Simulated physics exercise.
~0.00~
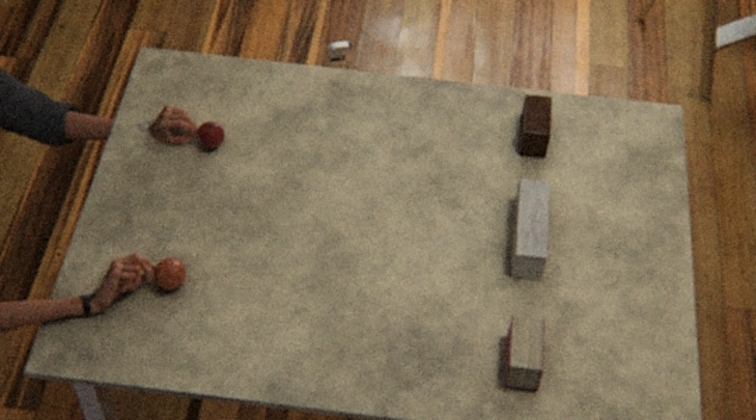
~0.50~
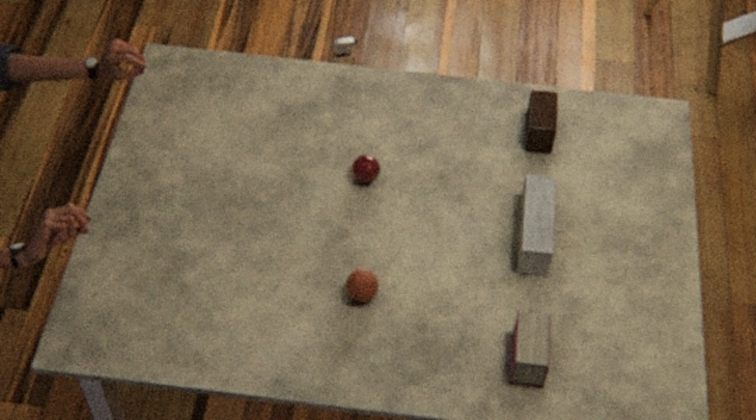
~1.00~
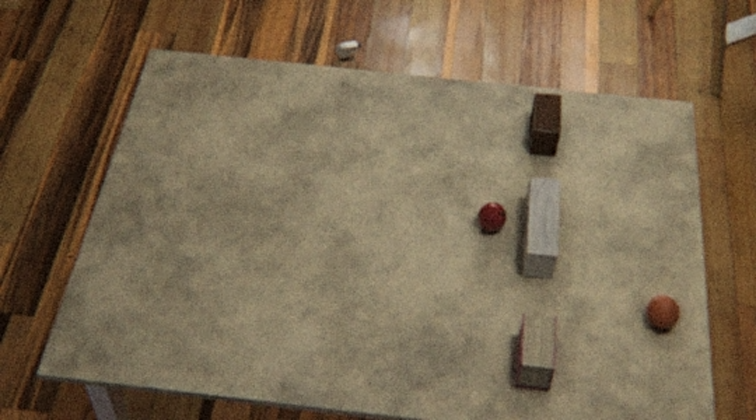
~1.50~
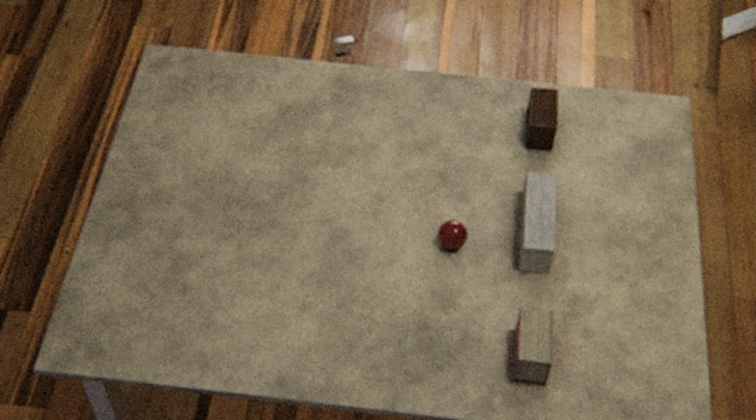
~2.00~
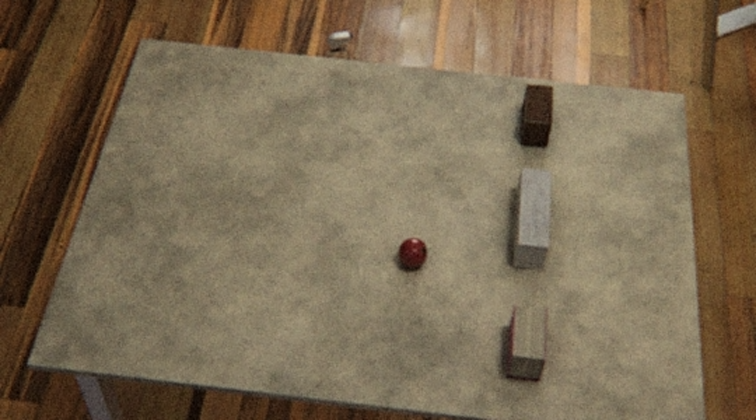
To begin with, two hands at the left side of a grey tabletop hold a red tomato and an orange, facing a brown brick, a white block and a pinkish book standing in a row on the right. The hands let go and draw back as both round things roll right. The orange travels through the gap between the white block and the book, while the red tomato reaches the white block and comes back. The orange goes out of view beyond the blocks. The tomato drifts left and downward, ending on the near side, stopped from getting through.
